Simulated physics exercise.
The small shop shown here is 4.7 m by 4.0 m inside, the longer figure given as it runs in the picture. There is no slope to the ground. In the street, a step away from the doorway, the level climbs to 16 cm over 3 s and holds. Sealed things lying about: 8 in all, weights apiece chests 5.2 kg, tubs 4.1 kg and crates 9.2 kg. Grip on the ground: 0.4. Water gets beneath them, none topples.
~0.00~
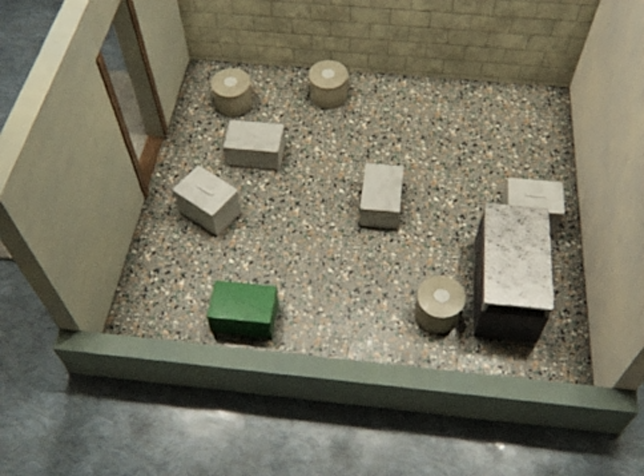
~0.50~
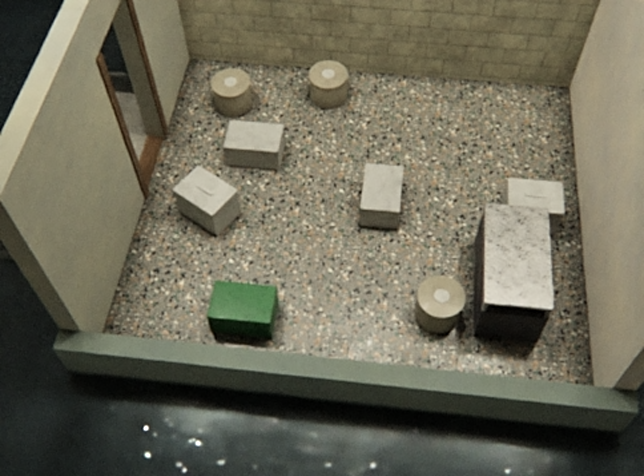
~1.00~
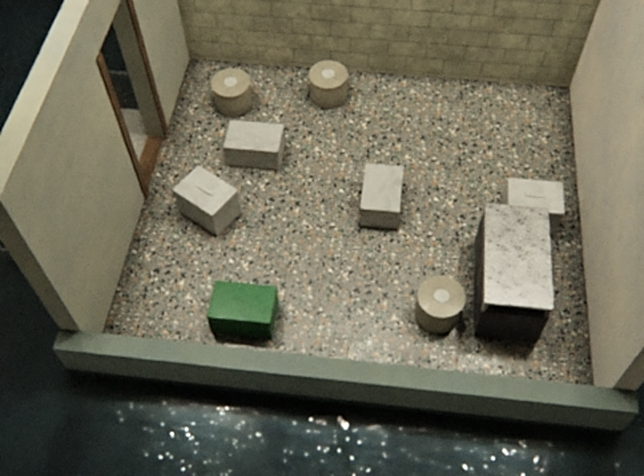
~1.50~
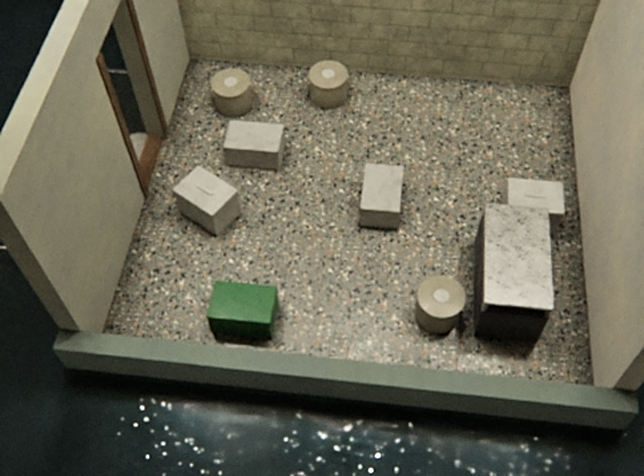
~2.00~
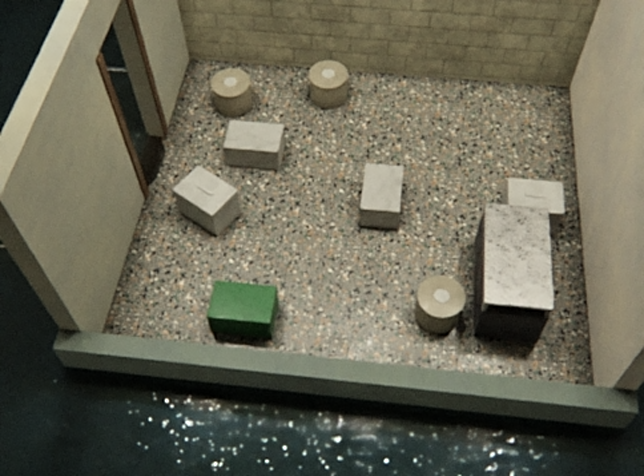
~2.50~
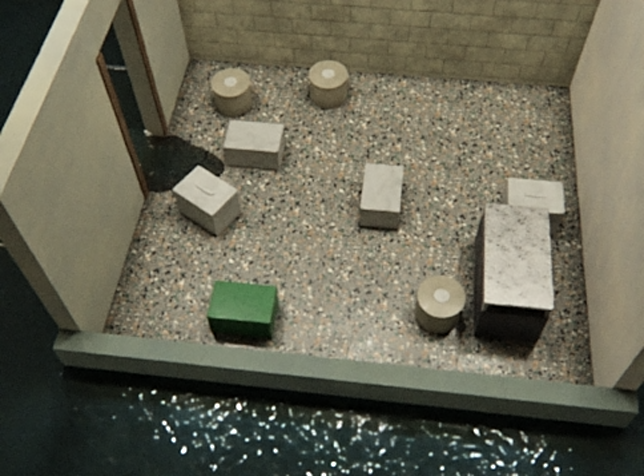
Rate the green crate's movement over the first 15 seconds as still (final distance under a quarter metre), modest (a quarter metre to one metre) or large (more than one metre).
The rating is still.
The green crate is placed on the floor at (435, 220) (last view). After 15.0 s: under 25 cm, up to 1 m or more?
Result: It drifts only slightly.
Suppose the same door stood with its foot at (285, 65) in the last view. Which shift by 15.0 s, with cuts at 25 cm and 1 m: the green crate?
In that case the green crate goes a long way.
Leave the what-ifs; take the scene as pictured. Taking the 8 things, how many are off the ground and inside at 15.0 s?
I get 7.
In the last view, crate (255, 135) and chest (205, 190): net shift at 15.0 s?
In turn: 250 cm, 200 cm.
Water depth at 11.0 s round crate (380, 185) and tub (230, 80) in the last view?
First roughly 4 cm, second roughly 2 cm.
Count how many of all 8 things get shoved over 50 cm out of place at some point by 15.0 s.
Total: 5.
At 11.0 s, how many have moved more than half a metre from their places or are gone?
The number comes to 5.
After 3.5 s the green crate is near (242, 301), 0.0 m from its start, aground; 0 afloat.
After 6.8 s the green crate is near (242, 302), 0.0 m from its start, aground; 1 afloat.
After 11.0 s the green crate is near (242, 302), 0.0 m from its start, aground; 6 afloat.
After 15.0 s the green crate is near (242, 302), 0.0 m from its start, aground; 7 afloat.
